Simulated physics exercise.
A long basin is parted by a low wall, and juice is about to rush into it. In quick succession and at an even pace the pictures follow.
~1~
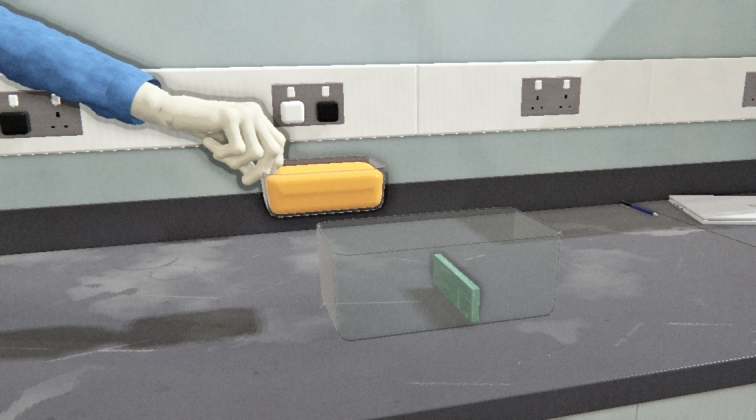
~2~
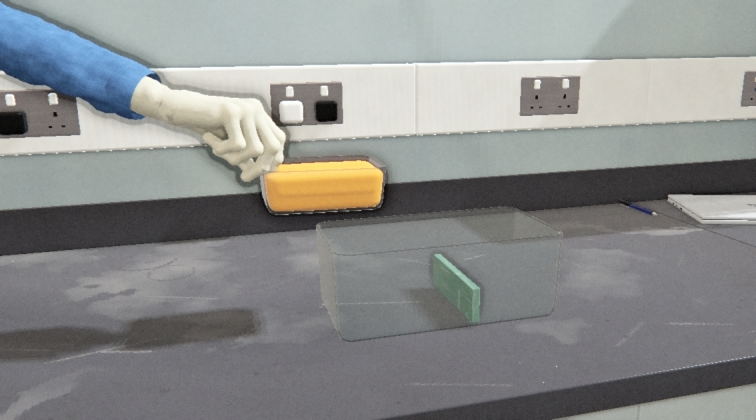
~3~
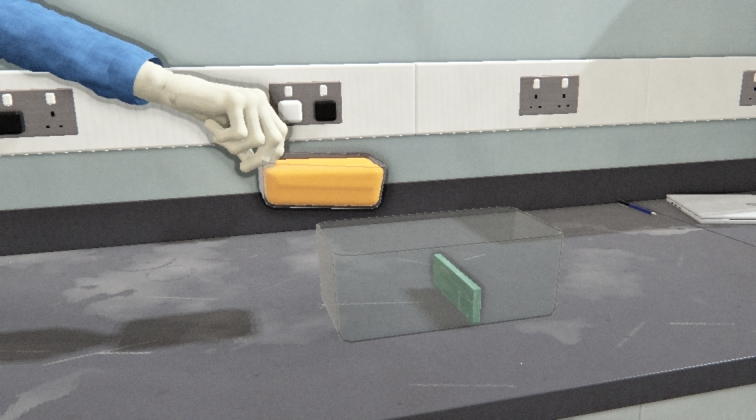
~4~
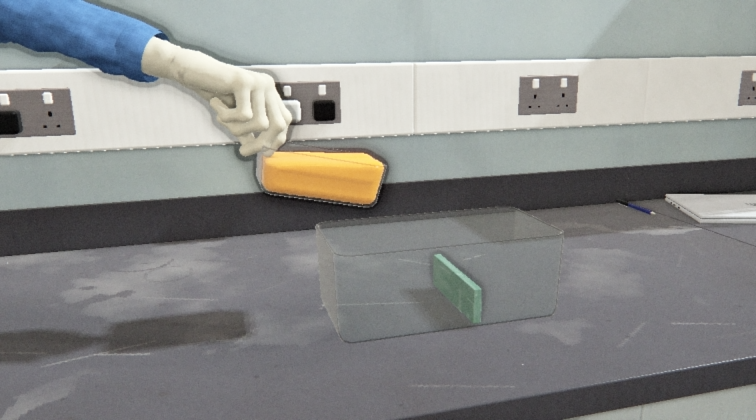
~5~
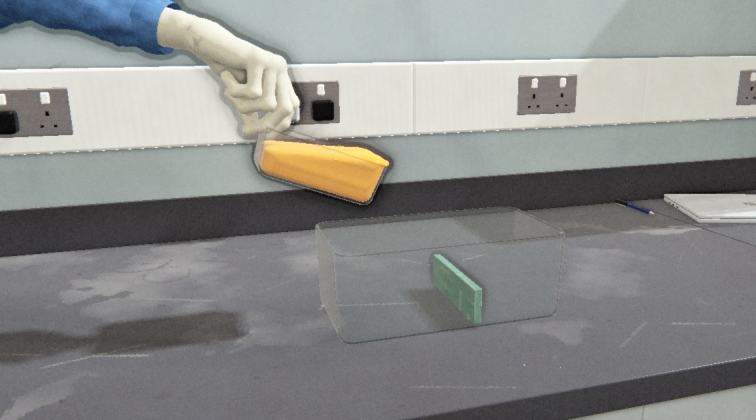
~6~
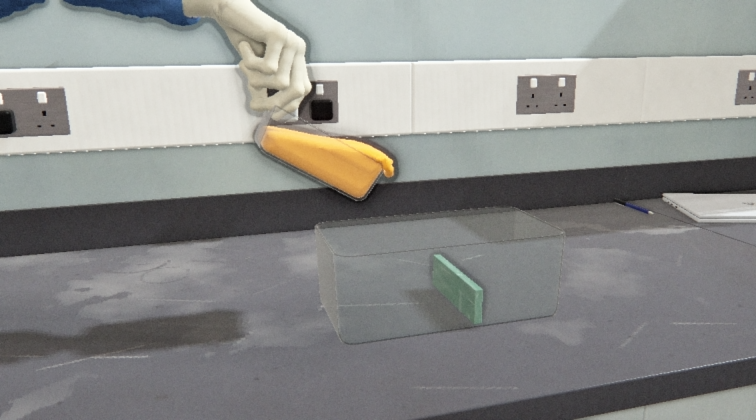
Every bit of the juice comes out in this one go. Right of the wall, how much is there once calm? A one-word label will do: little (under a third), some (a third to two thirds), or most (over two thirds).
Some.
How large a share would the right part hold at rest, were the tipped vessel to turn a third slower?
About 50 %.
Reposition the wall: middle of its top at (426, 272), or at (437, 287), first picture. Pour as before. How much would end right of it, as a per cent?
About 80 per cent on the first try, and 65 per cent on the second.
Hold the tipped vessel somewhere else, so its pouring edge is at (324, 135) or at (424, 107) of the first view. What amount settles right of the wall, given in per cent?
It comes to 5 % the first time and 65 % the second.
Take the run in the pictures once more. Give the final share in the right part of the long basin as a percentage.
It comes to some 55 per cent.
A moment on, the tilt is 89° and 17 per cent is still to pour, 24 is left of the wall and 0 right of it.
Next, the tilt is 98° and 1 per cent is still to pour, 25 is left of the wall and 69 right of it.
Then the tilt is 98° and 0 per cent is still to pour, 37 is left of the wall and 57 right of it.
Later the tilt is 98° and 0 per cent is still to pour, 40 is left of the wall and 56 right of it.
In the end 40 per cent lies left of the wall, 56 right of it and 3 outside.
